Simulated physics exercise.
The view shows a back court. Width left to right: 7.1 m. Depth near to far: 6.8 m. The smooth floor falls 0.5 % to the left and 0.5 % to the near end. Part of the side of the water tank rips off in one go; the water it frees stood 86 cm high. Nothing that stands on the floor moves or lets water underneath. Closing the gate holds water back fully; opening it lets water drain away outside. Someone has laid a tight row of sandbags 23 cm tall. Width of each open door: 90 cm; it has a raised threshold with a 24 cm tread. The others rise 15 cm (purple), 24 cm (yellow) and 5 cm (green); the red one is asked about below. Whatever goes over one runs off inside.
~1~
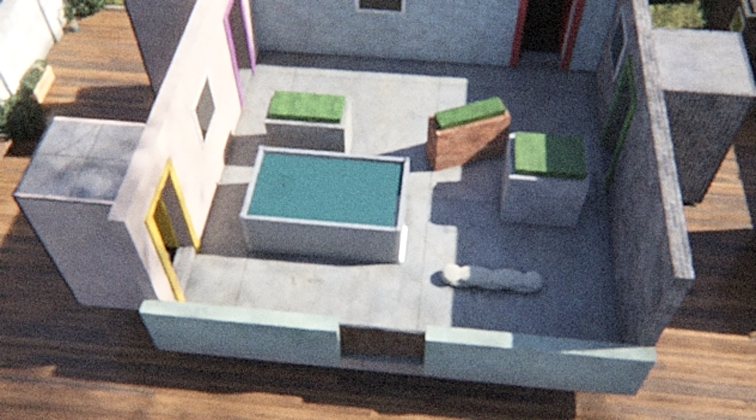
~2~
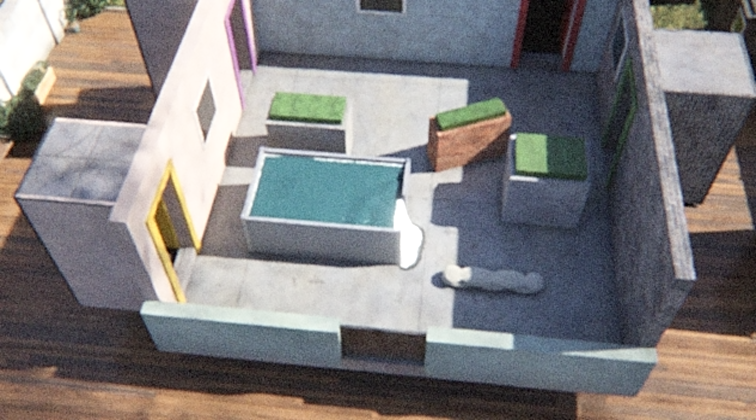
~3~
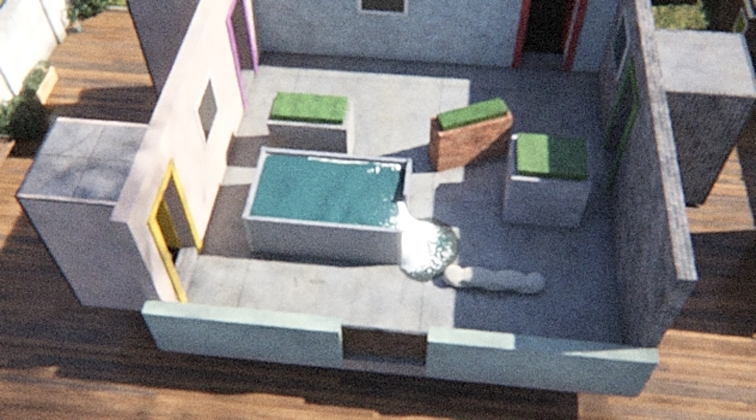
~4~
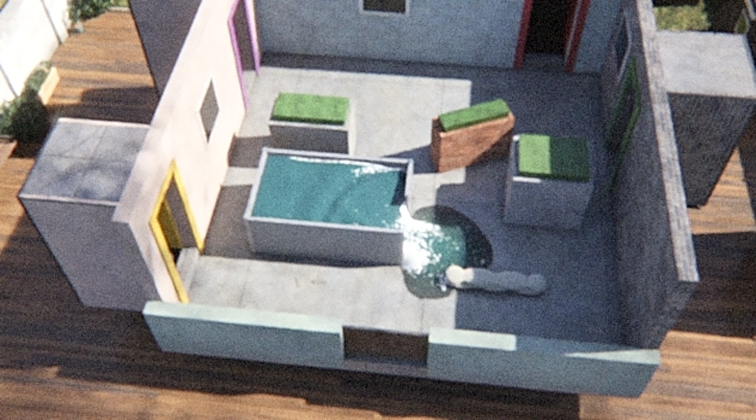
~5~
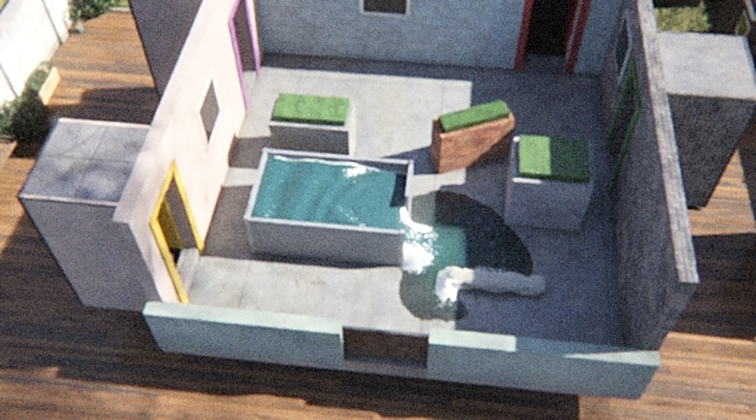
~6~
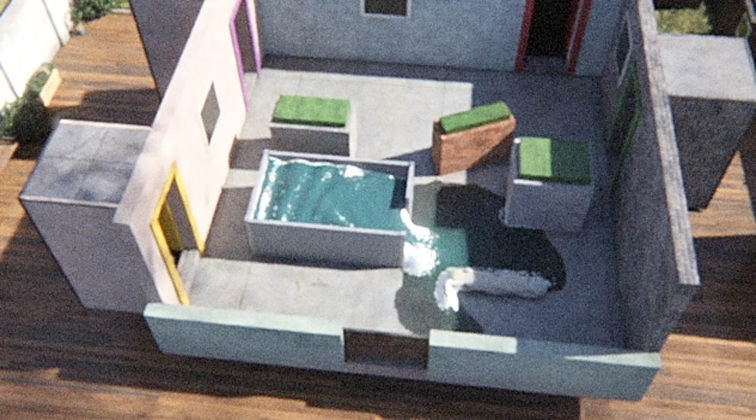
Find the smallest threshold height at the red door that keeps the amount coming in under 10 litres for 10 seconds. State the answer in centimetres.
The smallest height is roughly 15 cm.
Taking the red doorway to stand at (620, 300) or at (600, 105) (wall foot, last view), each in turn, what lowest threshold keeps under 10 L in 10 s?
You'd want about 29 cm there first, then about 11.0 cm.
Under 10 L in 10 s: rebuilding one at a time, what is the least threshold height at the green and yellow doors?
Some 6.0 cm for green, some 15 cm for yellow.
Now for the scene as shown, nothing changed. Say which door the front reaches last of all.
I'd say the purple door.
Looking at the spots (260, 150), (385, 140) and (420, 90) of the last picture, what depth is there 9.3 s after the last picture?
Depth: About 8, 3, 3 cm.
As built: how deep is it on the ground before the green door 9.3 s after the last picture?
Some 5.0 cm.
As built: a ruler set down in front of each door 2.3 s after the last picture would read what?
Depths in cm: Purple 0, red 0, yellow 0, green 6.
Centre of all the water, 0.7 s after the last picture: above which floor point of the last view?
My guess is close to (381, 234).
Then, 0.7 s after the last picture water covers 20 % of the floor, deepest (44 cm) near (412, 251); it has not reached the red door.
Then, 2.3 s after the last picture water covers 40 % of the floor, deepest (35 cm) near (623, 365); it has not reached the red door.
Then, 9.3 s after the last picture water covers 95 % of the floor, deepest (16 cm) near (233, 337); 7 cm at the red door, 0 litres in over its 22 cm threshold.
At the red door as built, the water peaked near 16 cm, 3.5 s after the last picture.
With a threshold of 13.5 cm, 20 litres would have come in within the 10 s; with 18.5 cm, 2 litres. So under 10 litres takes about 15 cm.
